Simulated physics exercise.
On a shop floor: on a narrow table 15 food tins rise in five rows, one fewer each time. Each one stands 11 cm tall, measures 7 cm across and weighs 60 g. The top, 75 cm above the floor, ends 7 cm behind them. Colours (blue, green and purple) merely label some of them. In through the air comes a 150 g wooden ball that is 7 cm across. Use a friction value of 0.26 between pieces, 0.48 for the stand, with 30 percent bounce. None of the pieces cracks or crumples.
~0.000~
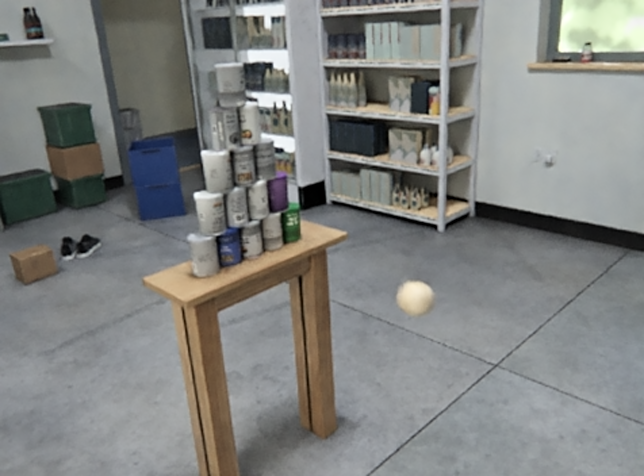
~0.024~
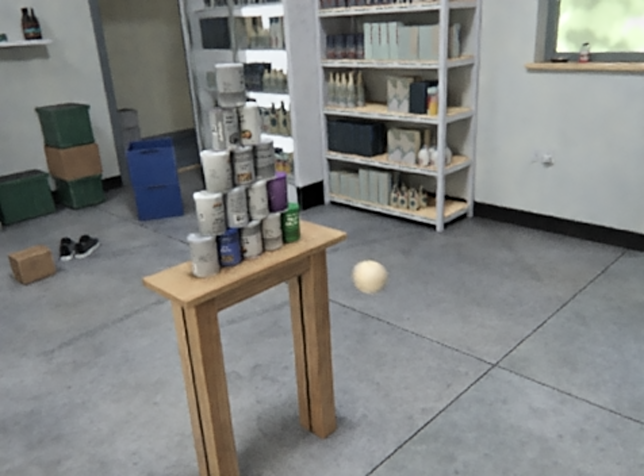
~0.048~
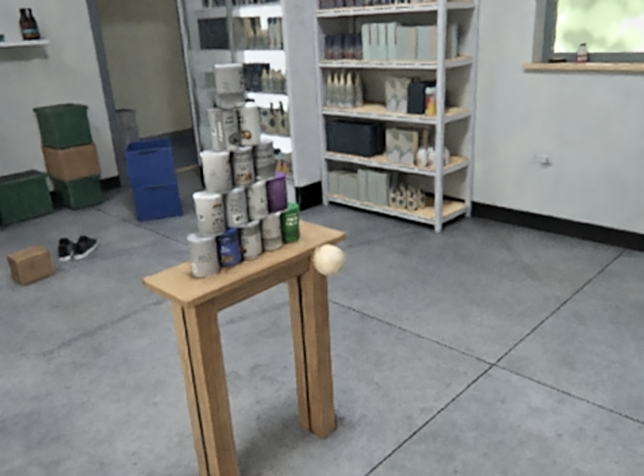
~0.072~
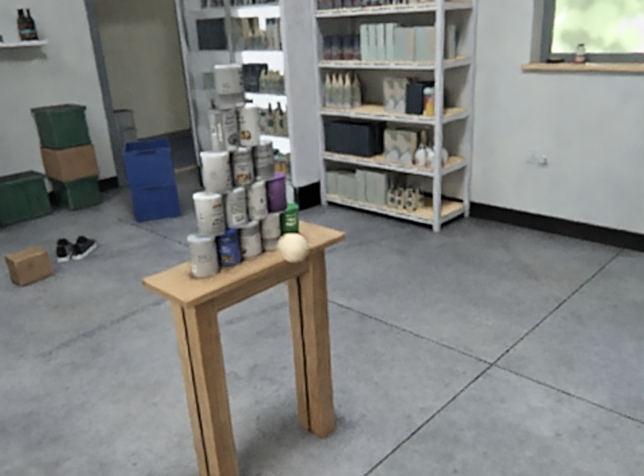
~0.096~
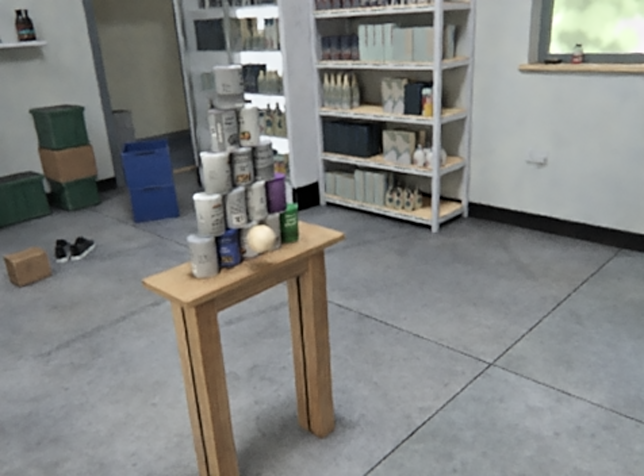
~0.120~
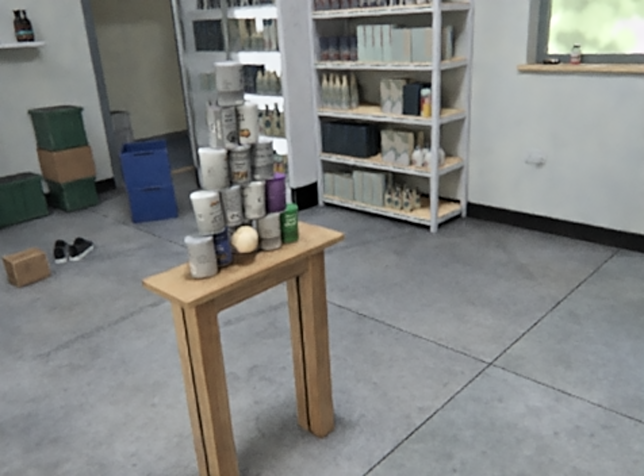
On a shop floor with shelves and boxes behind, seen from slightly above by a nearly still camera, a narrow wooden table stands left of centre. Mostly grey tins form a tapering stack on it, with a blue and a green one in the bottom row and a purple one above. A pale ball flies in from the right, strikes the bottom row, and several tins shift and lean slightly.
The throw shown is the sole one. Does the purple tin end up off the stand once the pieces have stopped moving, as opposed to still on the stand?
No.
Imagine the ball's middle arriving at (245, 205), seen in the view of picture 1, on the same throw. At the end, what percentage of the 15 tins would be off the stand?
Changed setup: 50 per cent.
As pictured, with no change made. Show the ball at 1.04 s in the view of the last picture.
(172, 332), roughly.
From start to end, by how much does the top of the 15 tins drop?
Some 32 cm lower.
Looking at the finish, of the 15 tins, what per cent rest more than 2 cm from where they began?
80 percent.
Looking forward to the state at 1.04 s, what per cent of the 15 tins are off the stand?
By then, 60 per cent.
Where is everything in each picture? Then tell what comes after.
In the first frame (each place is the centre of the face we see best; the camera moves round a little), ball (416, 299) 56 cm from contact, 5.3 m/s; purple tin (275, 196); green tin (294, 225); blue tin (226, 250); all in place.
Ball (370, 277) 43 cm from contact, 5.3 m/s; purple tin (275, 196), in the second frame.
Ball (330, 260) 30 cm from contact, 5.3 m/s; purple tin (274, 196), in the third frame.
Ball (293, 248) 17 cm from contact, 5.3 m/s; purple tin (274, 196), in the fourth frame.
Ball (261, 239) 48 mm from contact, 5.3 m/s; purple tin (273, 197), in the fifth frame.
Ball (245, 239) after contact, 1.9 m/s; purple tin (273, 196); blue tin (219, 248) moved 27 mm; green tin (292, 226); steepest lean 5°, the tin at (217, 213); 10 have shifted, in the sixth frame.
By 0.50 s, ball still moving; 3 of the 15 tins off the stand; purple tin moved 12 mm; blue tin tilted 30°, 47 cm lower.
By 1.04 s, ball still moving; 9 of the 15 tins off the stand; purple tin moved 13 mm; blue tin on its side.
When it is over (1.5 s), ball rolling away; 11 of the 15 tins off the stand; purple tin moved 13 mm; blue tin on its side; green tin unmoved. In pixels of the last frame, middles, purple tin near (278, 193), blue tin near (172, 285).
